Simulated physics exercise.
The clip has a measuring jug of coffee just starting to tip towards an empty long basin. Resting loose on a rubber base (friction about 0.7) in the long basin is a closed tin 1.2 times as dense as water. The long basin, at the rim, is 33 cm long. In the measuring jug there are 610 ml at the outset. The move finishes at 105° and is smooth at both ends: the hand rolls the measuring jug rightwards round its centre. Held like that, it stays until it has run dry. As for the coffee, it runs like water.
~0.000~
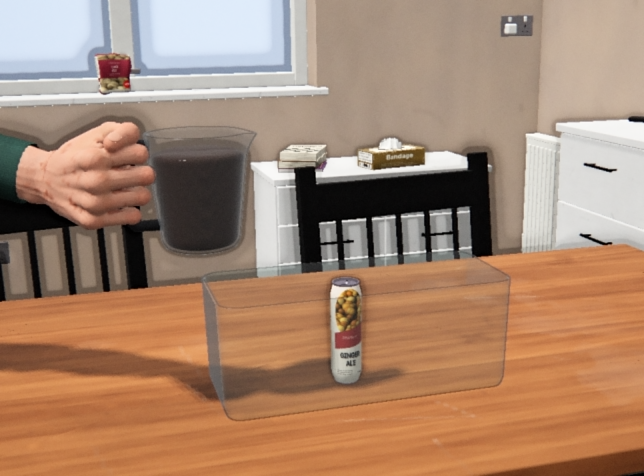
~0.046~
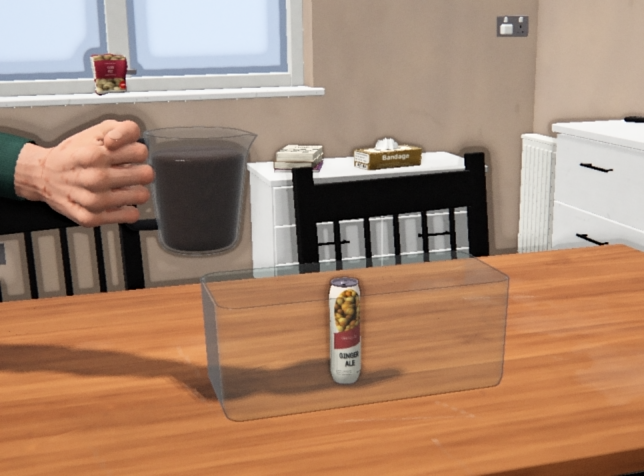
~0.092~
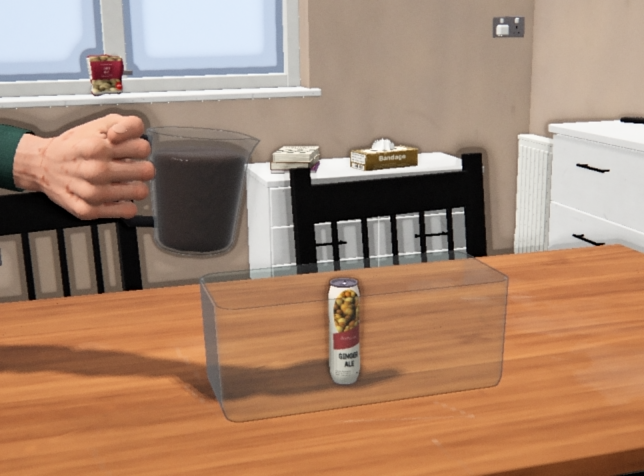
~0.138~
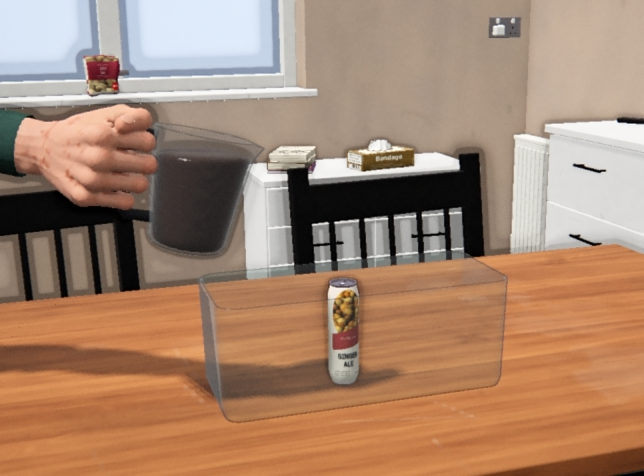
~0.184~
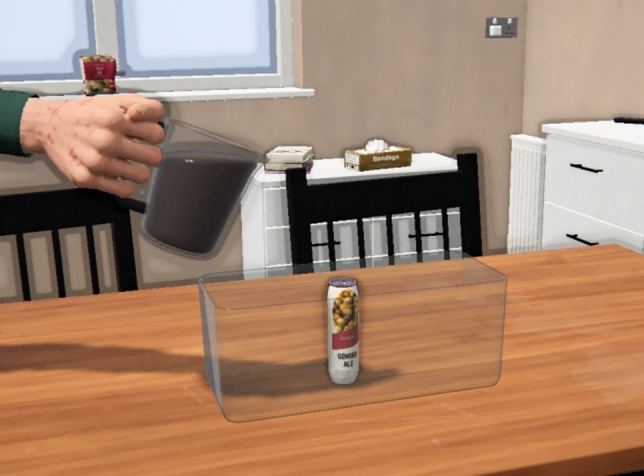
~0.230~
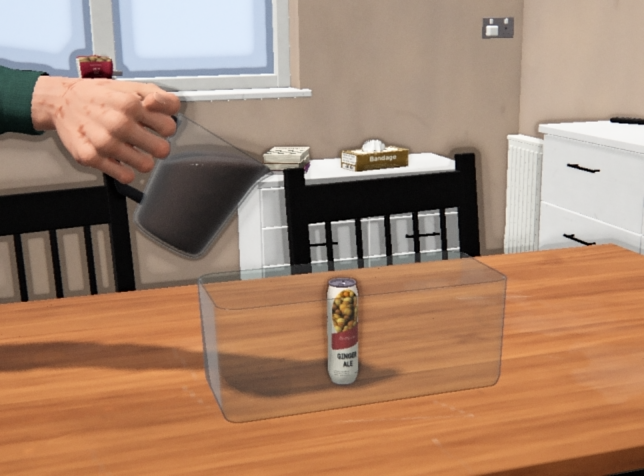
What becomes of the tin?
It will make it through.
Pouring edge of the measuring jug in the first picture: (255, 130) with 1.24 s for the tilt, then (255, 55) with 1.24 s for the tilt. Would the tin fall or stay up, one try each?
Run one: It does not tip. Run two: It tumbles.
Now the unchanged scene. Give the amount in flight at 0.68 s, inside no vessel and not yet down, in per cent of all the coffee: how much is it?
Around 12 percent of the liquid.
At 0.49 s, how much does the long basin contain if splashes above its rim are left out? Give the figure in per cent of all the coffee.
I'd put it near 22 percent.
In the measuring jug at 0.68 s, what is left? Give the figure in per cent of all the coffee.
12 %.
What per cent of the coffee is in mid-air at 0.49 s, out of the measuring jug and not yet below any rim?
Near 24 per cent at that time.
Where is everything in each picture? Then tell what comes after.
It leans 0°; its right rim is at (256, 131); the coffee meets the walls at (150, 156) and (243, 150); the long basin's rim runs from (210, 292) to (488, 266); the tin's top is at (346, 286), in the first frame.
It leans 2°; its right rim is at (257, 133); the coffee meets the walls at (149, 156) and (242, 151), in the second frame.
It leans 6°; its right rim is at (260, 138); the coffee meets the walls at (151, 153) and (244, 153), in the third frame.
It leans 13°; its right rim is at (265, 147); the coffee meets the walls at (155, 153) and (249, 155), in the fourth frame.
It leans 23°; its right rim is at (270, 158); the coffee meets the walls at (157, 160) and (256, 158), in the fifth frame.
It leans 34°; its right rim is at (274, 173); the coffee meets the walls at (155, 175) and (265, 162), in the sixth frame.
After 0.49 s the tilt is 97° and 54 per cent is still to pour; the tin stands where it began.
After 0.68 s the tilt is 105° and 12 per cent is still to pour; the tin stands 1 cm from where it began.
After 0.88 s the tilt is 105° and 1 per cent is still to pour; the tin stands 1 cm from where it began.
After 1.10 s the tilt is 105° and 0 per cent is still to pour; the tin stands 1 cm from where it began.
In the end the tin stands 1 cm from where it began.
